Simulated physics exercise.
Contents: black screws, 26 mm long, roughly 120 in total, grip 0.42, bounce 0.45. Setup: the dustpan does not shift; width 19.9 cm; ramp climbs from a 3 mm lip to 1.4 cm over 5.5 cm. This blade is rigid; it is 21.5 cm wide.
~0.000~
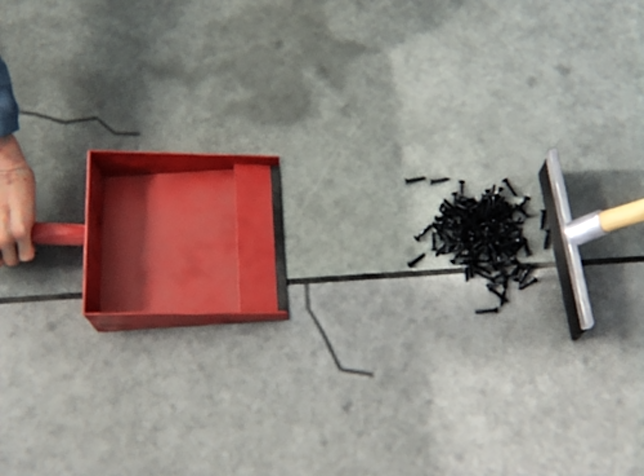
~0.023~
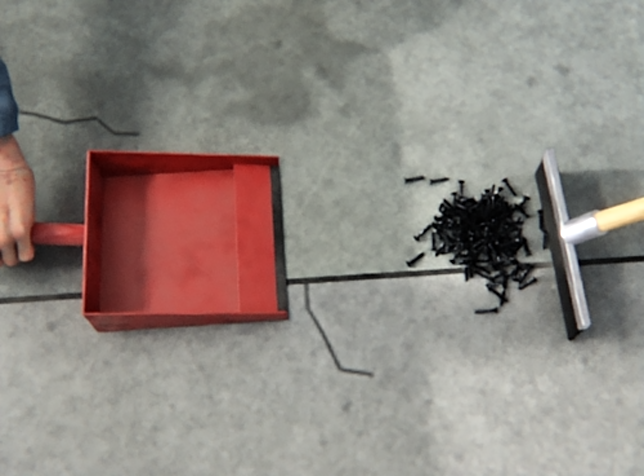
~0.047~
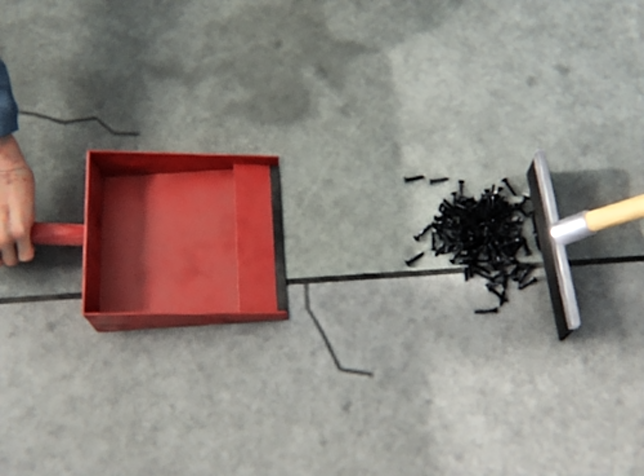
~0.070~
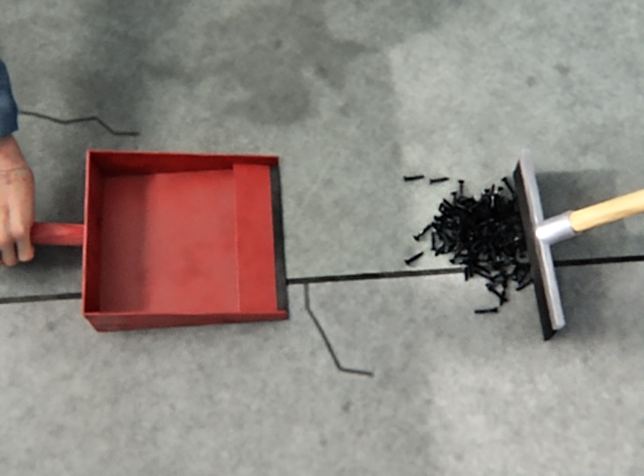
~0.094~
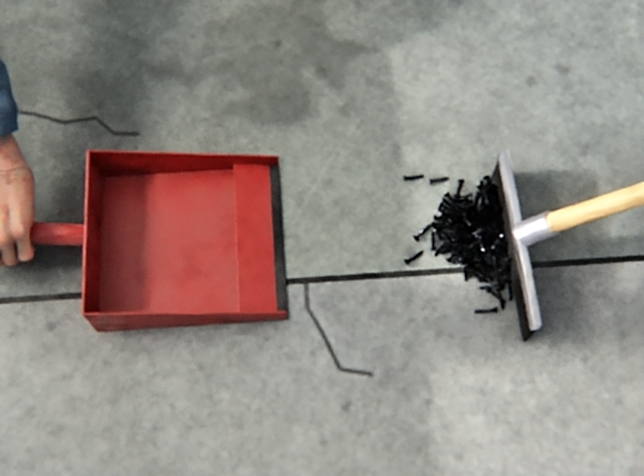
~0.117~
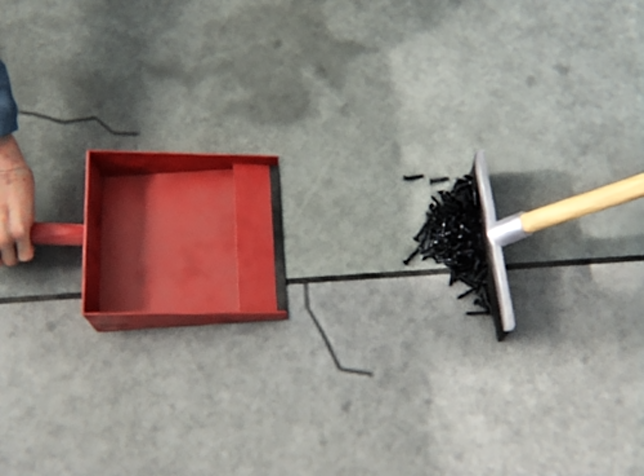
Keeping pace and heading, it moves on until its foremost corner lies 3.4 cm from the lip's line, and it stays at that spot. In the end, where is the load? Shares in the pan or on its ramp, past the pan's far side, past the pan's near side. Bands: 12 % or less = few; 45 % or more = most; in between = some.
Shares - pan: Most; far side: Few; near side: Few.
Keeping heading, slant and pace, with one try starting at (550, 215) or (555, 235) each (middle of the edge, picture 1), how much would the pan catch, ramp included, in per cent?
Close to 55 in a hundred, then close to 50 in a hundred.
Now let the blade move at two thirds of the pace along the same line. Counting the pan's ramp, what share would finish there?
Then near 35 in a hundred.
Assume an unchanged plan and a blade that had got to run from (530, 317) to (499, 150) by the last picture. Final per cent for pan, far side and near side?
You'd see pan at 40, far at 10 and near at 5.
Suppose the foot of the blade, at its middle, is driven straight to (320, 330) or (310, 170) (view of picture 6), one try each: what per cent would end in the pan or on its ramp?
Some 35 and 25 per cent.
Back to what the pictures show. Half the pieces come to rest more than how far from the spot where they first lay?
Median shift: Approx. 28 cm.
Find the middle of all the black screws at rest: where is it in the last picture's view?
Look around (269, 245) in the last picture.
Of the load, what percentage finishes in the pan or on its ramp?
I'd put it near 60 percent.
Then, at 0.21 s, middle of the blade 12 cm from the lip; 0 % over the lip, far side 0 %, near side 5 %.
After 0.28 s, middle of the blade 5 cm from the lip; 5 % over the lip, far side 0 %, near side 5 %.
After 0.48 s, middle of the blade 4 cm from the lip; 60 % over the lip, far side 0 %, near side 5 %.
In the end, at 1.6 s, pan 60 %, far side 0 %, near side 5 %, in front of the lip or behind the blade 30 %.
